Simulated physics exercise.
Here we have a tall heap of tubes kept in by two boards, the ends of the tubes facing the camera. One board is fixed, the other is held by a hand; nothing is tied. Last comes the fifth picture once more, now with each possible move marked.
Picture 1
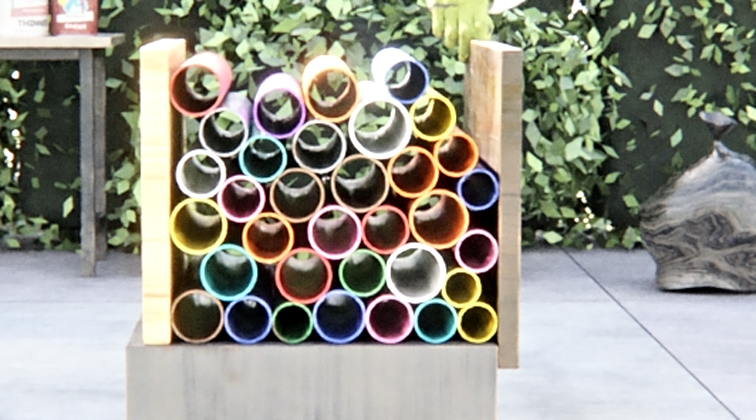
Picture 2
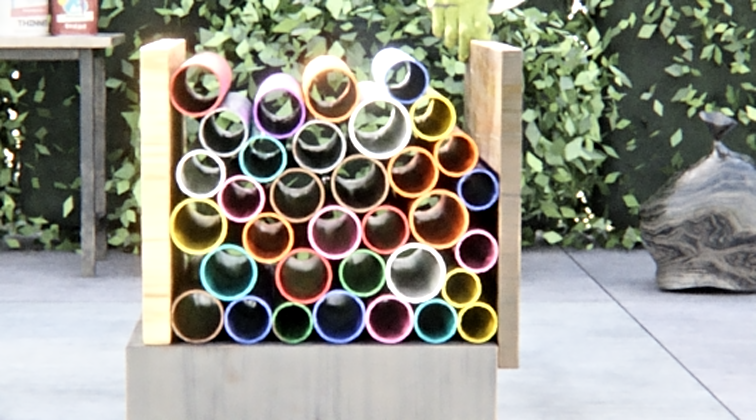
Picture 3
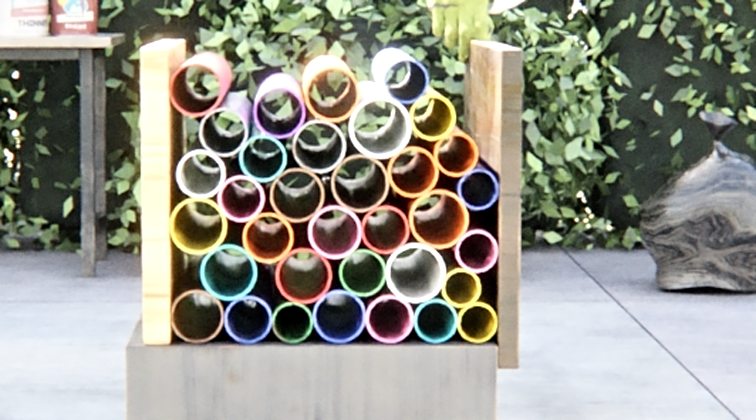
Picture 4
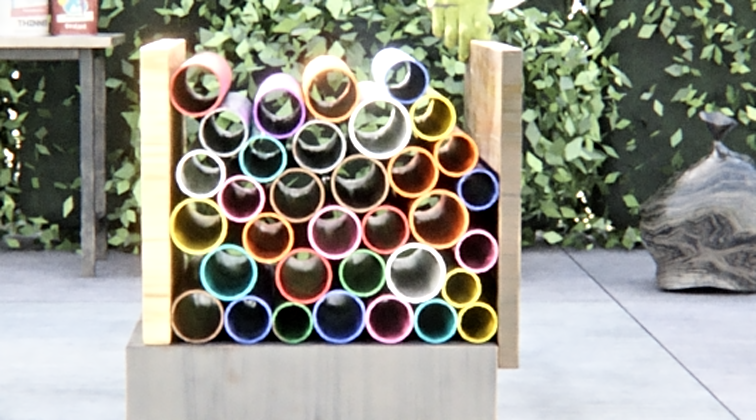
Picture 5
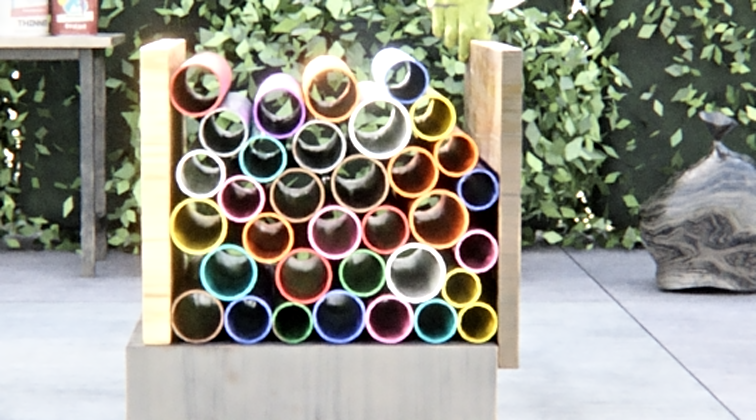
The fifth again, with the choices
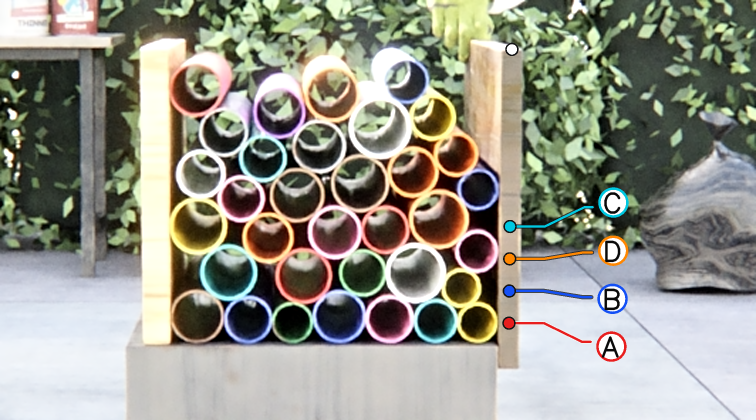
On a paved patio before a leafy green wall, a tall heap of colourful tubes sits between two upright boards on a grey block, open ends facing the viewer. A gloved hand stays at the top of the right board. From start to end, nothing visibly moves, and the tubes keep their places.
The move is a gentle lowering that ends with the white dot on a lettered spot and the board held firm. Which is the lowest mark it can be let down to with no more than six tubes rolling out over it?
Down to D.
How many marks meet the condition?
Two of the four.
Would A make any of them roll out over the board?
At A: Yes.
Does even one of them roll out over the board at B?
Yes, at B.
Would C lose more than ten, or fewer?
At C, fewer than ten.
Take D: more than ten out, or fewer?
At D, fewer than ten.
On the copy, A at (509, 323); B at (510, 291); C at (510, 227); D at (510, 259); the white dot at (512, 50).
On D. First, top of the board (499, 152).
Then, top of the board (498, 258).
Finally, top of the board (498, 258), six out over the board.
By contrast, A more than six out over the board; B more than six out over the board; C three out over the board.
